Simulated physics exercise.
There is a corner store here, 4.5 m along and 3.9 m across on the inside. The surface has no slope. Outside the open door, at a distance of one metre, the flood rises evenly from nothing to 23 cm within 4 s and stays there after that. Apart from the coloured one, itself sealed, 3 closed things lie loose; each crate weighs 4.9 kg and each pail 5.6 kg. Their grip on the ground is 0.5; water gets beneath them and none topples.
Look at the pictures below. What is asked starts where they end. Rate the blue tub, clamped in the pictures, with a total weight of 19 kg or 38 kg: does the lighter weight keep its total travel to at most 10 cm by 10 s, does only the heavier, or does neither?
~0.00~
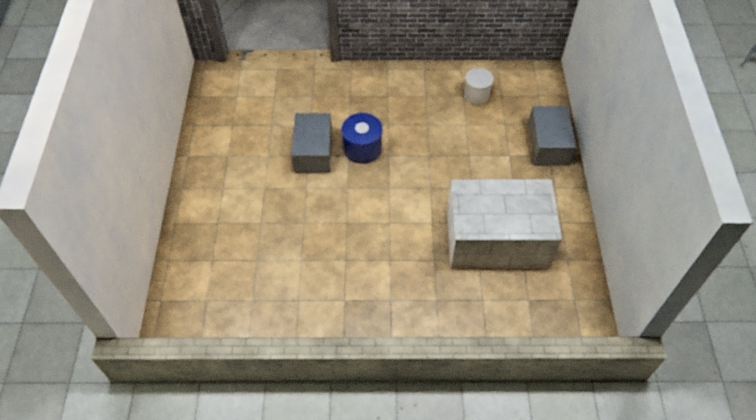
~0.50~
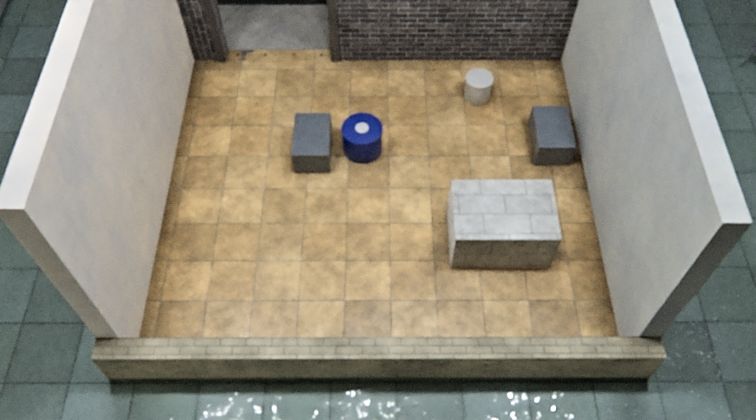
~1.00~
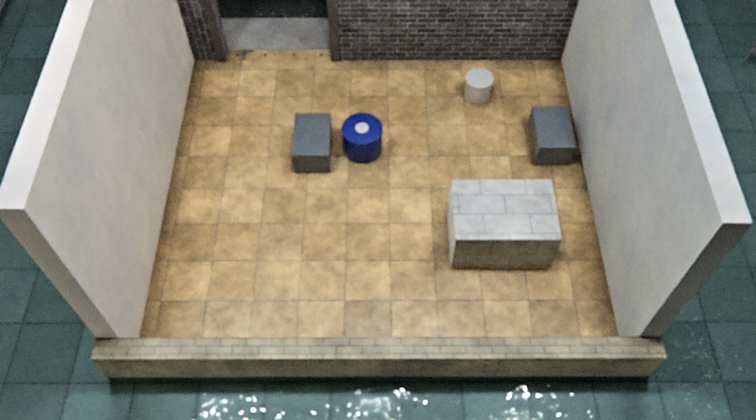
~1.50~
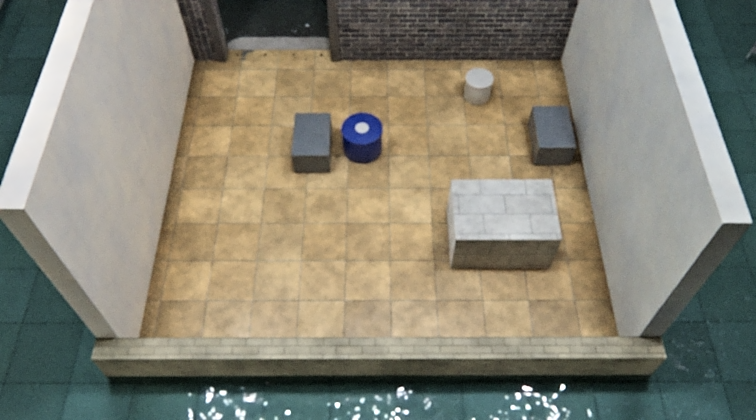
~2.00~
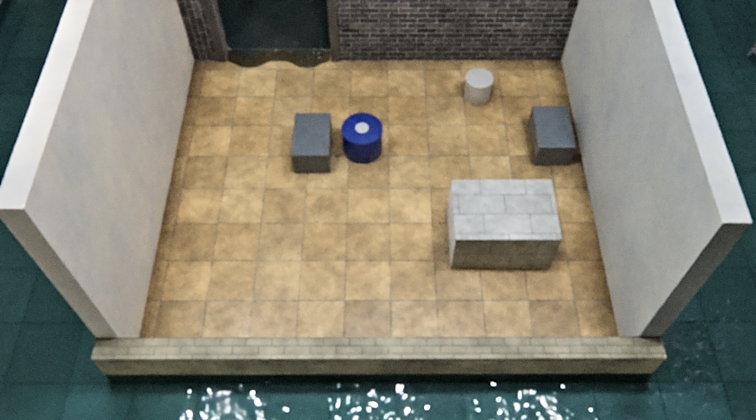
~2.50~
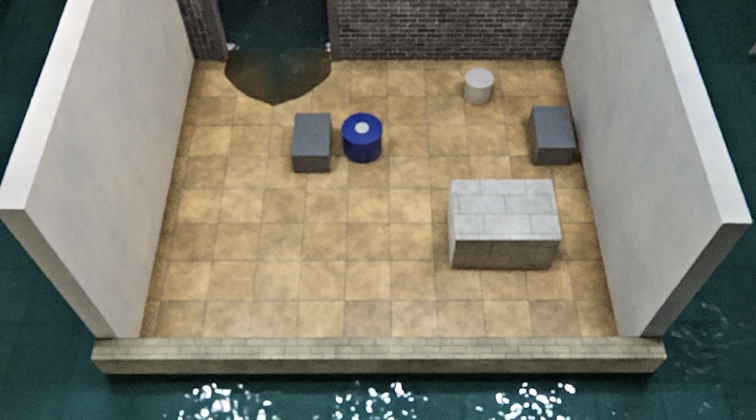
The lighter does.
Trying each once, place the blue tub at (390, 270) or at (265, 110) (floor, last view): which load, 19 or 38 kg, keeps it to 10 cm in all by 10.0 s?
At the first spot the heavier mass is required, at the second the heavier mass is required.
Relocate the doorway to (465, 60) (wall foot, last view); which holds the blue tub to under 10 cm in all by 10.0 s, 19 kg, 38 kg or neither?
Well, then the lesser option suffices.
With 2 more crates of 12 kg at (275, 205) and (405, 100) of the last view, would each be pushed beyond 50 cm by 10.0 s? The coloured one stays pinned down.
In the order given, beyond the mark and then within the mark.
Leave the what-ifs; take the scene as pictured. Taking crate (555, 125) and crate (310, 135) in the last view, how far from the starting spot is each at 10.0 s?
Shifts: 30 cm / 300 cm.
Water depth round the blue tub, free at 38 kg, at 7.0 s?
Depth: Approx. 5 cm.
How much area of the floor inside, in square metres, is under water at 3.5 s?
My estimate is roughly 3.0 m2.
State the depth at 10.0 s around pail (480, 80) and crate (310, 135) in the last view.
Some 2 cm at the first, some 7 cm at the second.
After 3.5 s the blue tub would be 0 cm from its start with 19 kg and 0 cm from its start with 38 kg; 0 cm of water round it then.
After 4.5 s the blue tub would be 0 cm from its start with 19 kg and 0 cm from its start with 38 kg; 5 cm of water round it then.
After 7.0 s the blue tub would be 0 cm from its start with 19 kg and 0 cm from its start with 38 kg; 5 cm of water round it then.
After 10.0 s the blue tub would be 0 cm from its start with 19 kg and 0 cm from its start with 38 kg; 7 cm of water round it then.
